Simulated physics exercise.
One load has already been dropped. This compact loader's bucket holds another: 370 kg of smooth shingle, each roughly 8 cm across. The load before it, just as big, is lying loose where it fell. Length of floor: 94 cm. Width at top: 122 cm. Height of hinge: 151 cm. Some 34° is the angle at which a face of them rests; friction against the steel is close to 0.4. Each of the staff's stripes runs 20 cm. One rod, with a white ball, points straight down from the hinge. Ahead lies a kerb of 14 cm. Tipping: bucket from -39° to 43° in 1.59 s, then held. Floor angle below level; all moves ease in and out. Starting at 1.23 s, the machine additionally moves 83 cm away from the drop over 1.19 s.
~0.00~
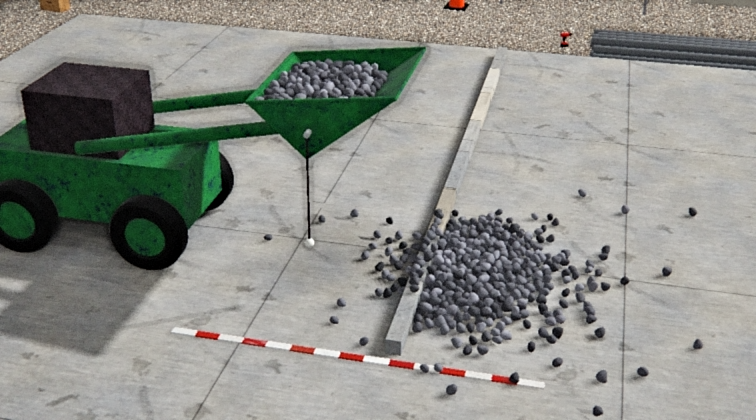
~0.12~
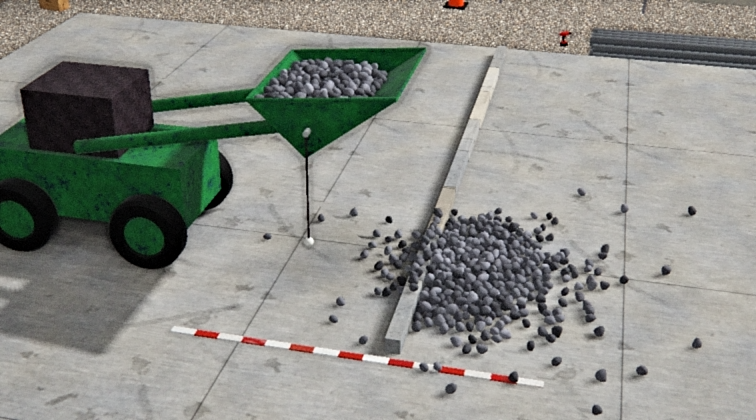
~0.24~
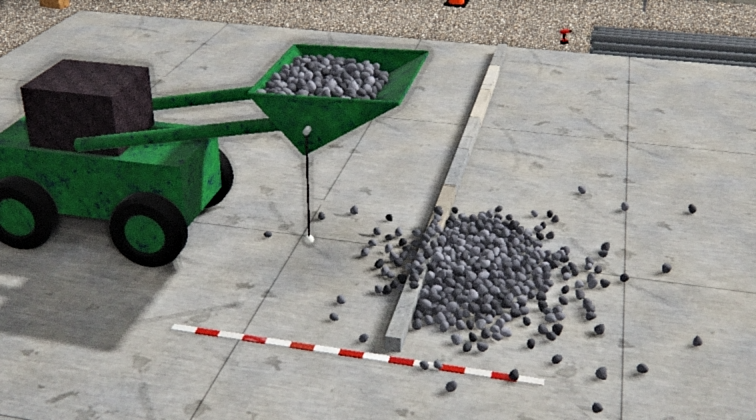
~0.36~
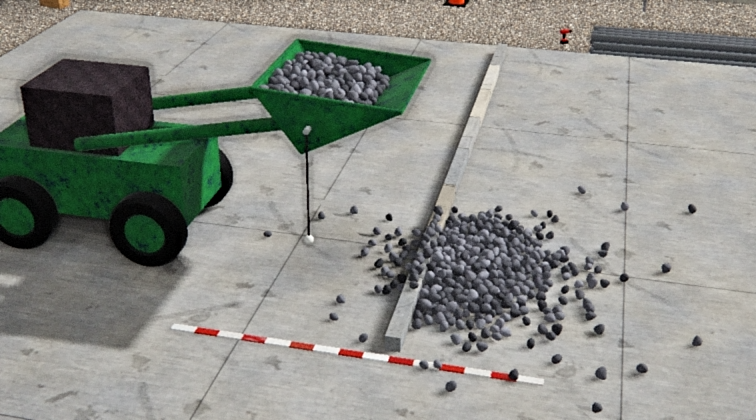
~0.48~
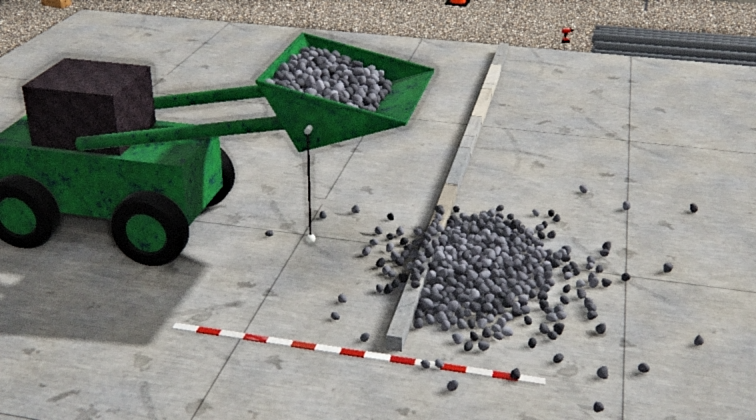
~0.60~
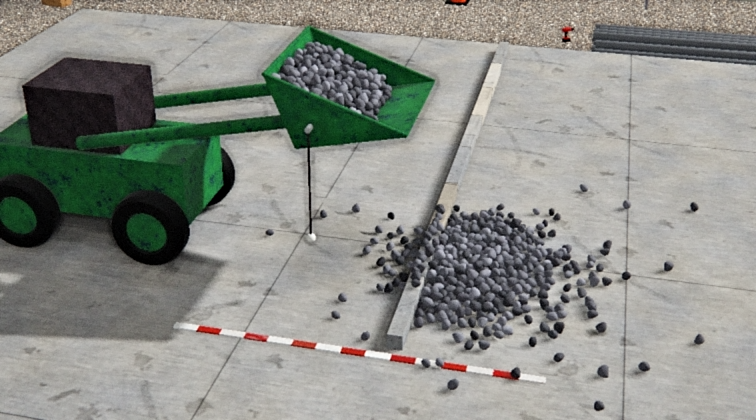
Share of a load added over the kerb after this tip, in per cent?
Some 24 %.
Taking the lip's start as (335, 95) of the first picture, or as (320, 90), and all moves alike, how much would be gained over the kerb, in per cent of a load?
About 0 per cent from the first spot and 0 per cent from the second.
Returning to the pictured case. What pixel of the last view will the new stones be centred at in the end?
Their middle rests near (402, 251).
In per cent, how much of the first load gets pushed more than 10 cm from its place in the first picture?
I'd say roughly 5 per cent of them.
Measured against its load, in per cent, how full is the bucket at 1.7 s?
10 % still inside.
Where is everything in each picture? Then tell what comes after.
The bucket is at -39°, its lip at (396, 99); the top of the load is at (353, 72). The earlier load is highest near (432, 246), 19 cm above ground level, 10 % on this side of the kerb, 90 % over the kerb, in the first frame.
The bucket is at -38°, its lip at (396, 100); the top of the load is at (337, 70); the stones move at 0.1 m/s on average, in the second frame.
Lip at (399, 104), floor tilted -34°, highest stones at (317, 68); the stones move at 0.1 m/s on average, in the third frame.
Lip at (402, 113), floor tilted -28°, highest stones at (301, 65); the stones move at 0.2 m/s on average, in the fourth frame.
Lip at (406, 124), floor tilted -21°, highest stones at (303, 60); the stones move at 0.2 m/s on average, in the fifth frame.
Lip at (407, 136), floor tilted -13°, highest stones at (307, 53); the stones move at 0.3 m/s on average, in the sixth frame.
After 1.2 s the floor is at 30°; in per cent of one load, 97 in the bucket, 13 on this side of the kerb, 90 over the kerb; the foremost stones are at (647, 283).
After 1.7 s the floor is at 43°; in per cent of one load, 12 in the bucket, 84 on this side of the kerb, 104 over the kerb; the foremost stones are at (647, 283).
After 2.9 s the floor is at 43°; in per cent of one load, 0 in the bucket, 86 on this side of the kerb, 113 over the kerb; the foremost stones are at (647, 283).
After 5.6 s the floor is at 43°; in per cent of one load, 0 in the bucket, 86 on this side of the kerb, 113 over the kerb; the foremost stones are at (647, 283). Net gain over the kerb, 24.
